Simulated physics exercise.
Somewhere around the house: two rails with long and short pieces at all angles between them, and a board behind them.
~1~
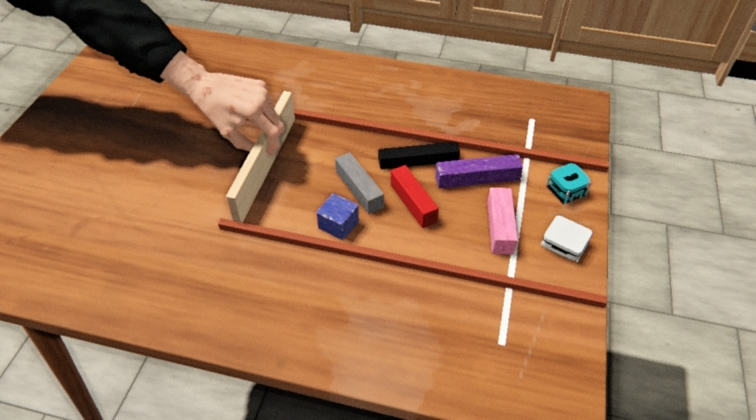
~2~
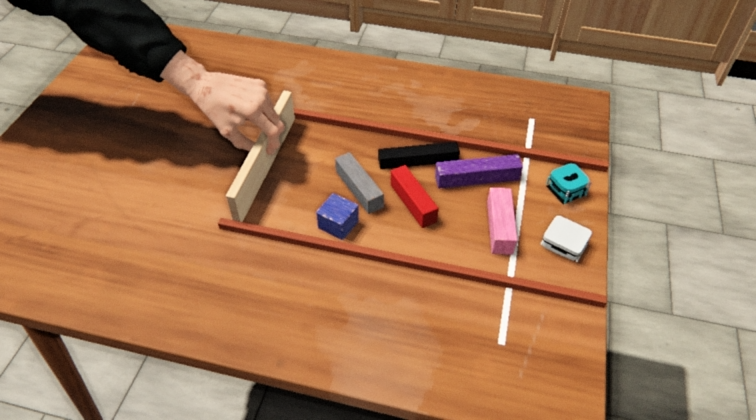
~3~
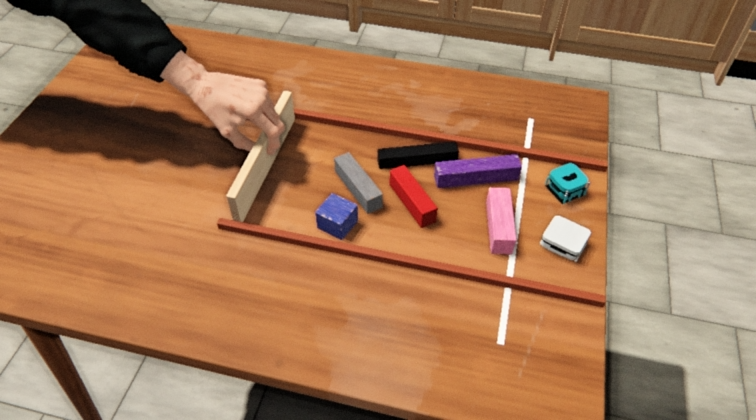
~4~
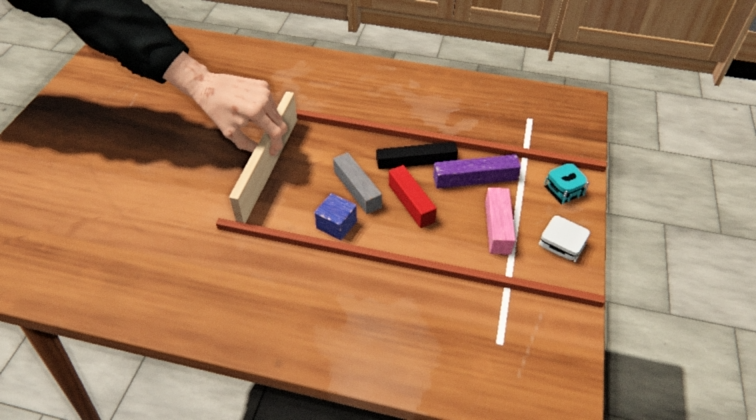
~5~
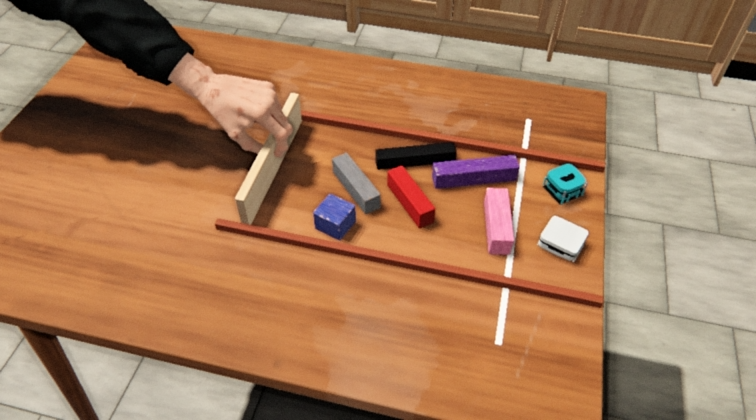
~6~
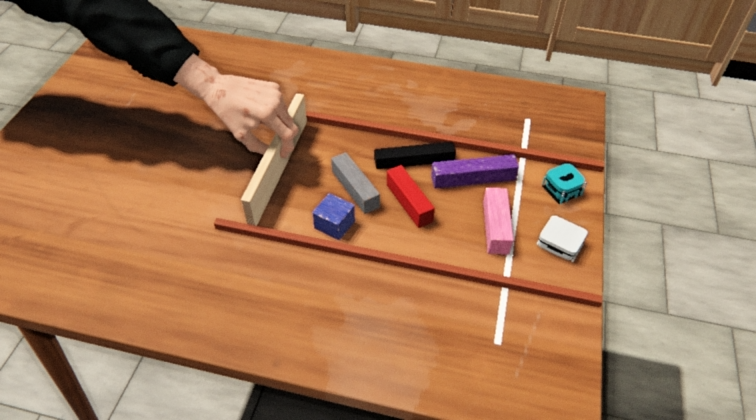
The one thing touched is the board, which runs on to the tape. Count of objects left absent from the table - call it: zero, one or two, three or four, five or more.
My call is one or two.
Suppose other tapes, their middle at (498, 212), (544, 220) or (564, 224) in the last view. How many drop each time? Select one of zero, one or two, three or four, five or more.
In turn: None at all; 3 or 4; either three or four.
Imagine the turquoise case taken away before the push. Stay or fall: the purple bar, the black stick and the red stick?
Outcome for the purple bar: It stays; for the black stick: It stays; for the red stick: It stays.
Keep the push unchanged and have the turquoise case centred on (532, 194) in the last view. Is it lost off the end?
The turquoise case does not fall.
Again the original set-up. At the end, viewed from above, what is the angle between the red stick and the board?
Angle: Roughly 30 degrees.
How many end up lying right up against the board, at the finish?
3 of them.
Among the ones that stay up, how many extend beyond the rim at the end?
It's 3.
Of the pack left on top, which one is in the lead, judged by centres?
Closest at the end: The turquoise case.
Soon after, none off yet; white case at rest near (562, 240); turquoise case at rest near (564, 184); pink bar at rest near (498, 221).
Then, none off yet; white case at rest near (562, 240); turquoise case at rest near (564, 184); pink bar moved a little near (512, 222).
At rest, the number that fall off is one or two; fallen, white case.
